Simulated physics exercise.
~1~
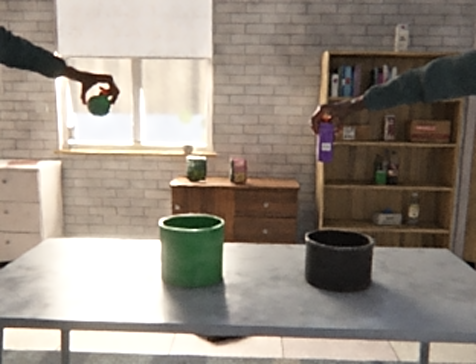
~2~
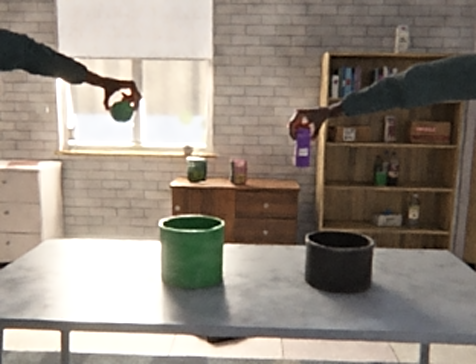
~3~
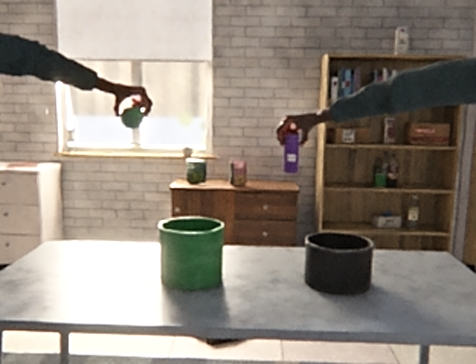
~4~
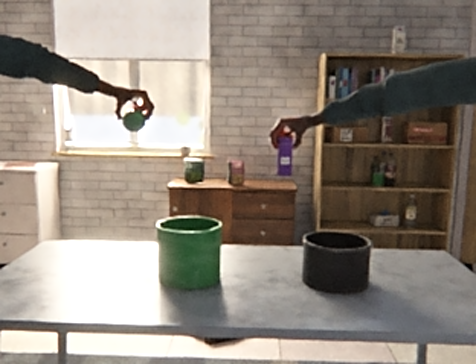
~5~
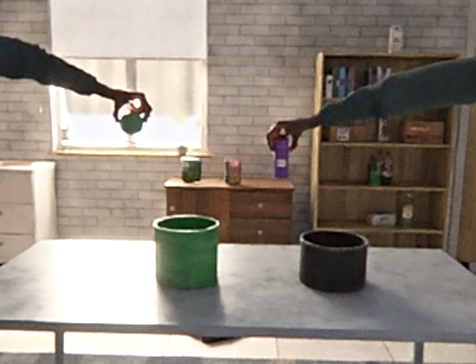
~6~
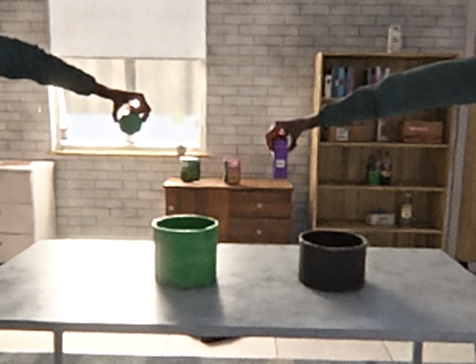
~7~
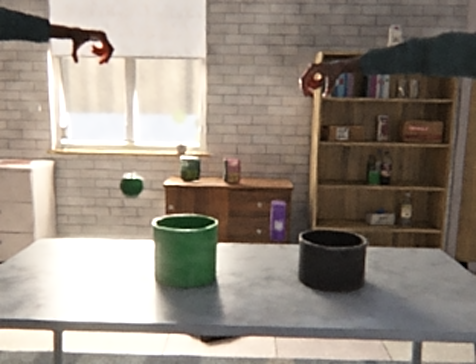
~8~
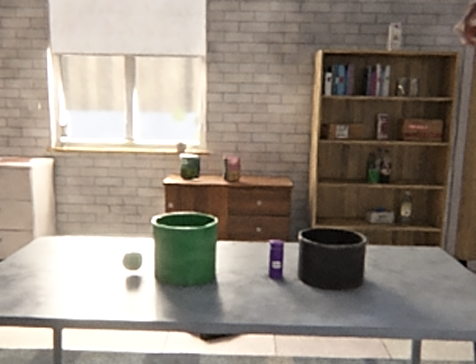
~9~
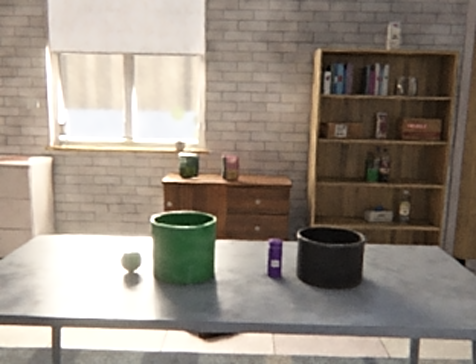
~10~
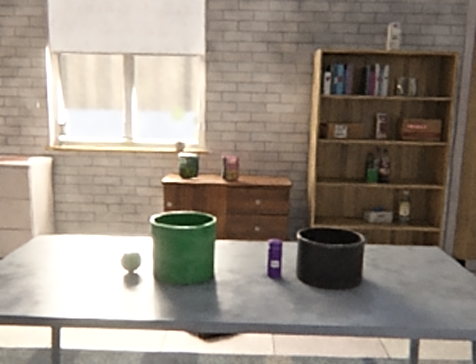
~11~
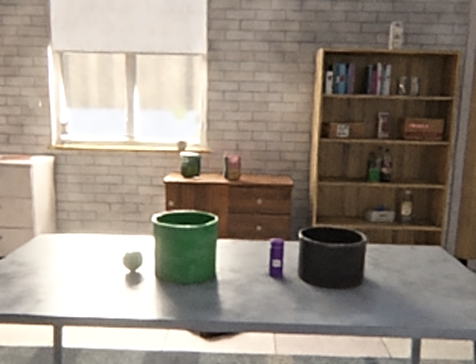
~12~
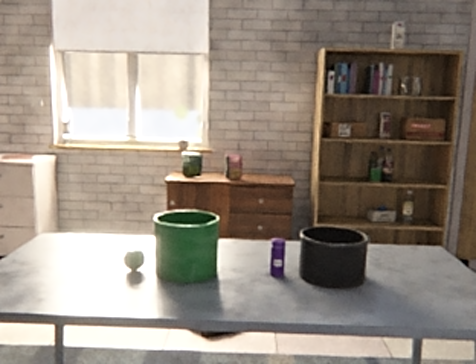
Two hands release a green apple and a purple shaker, which land beside the containers.
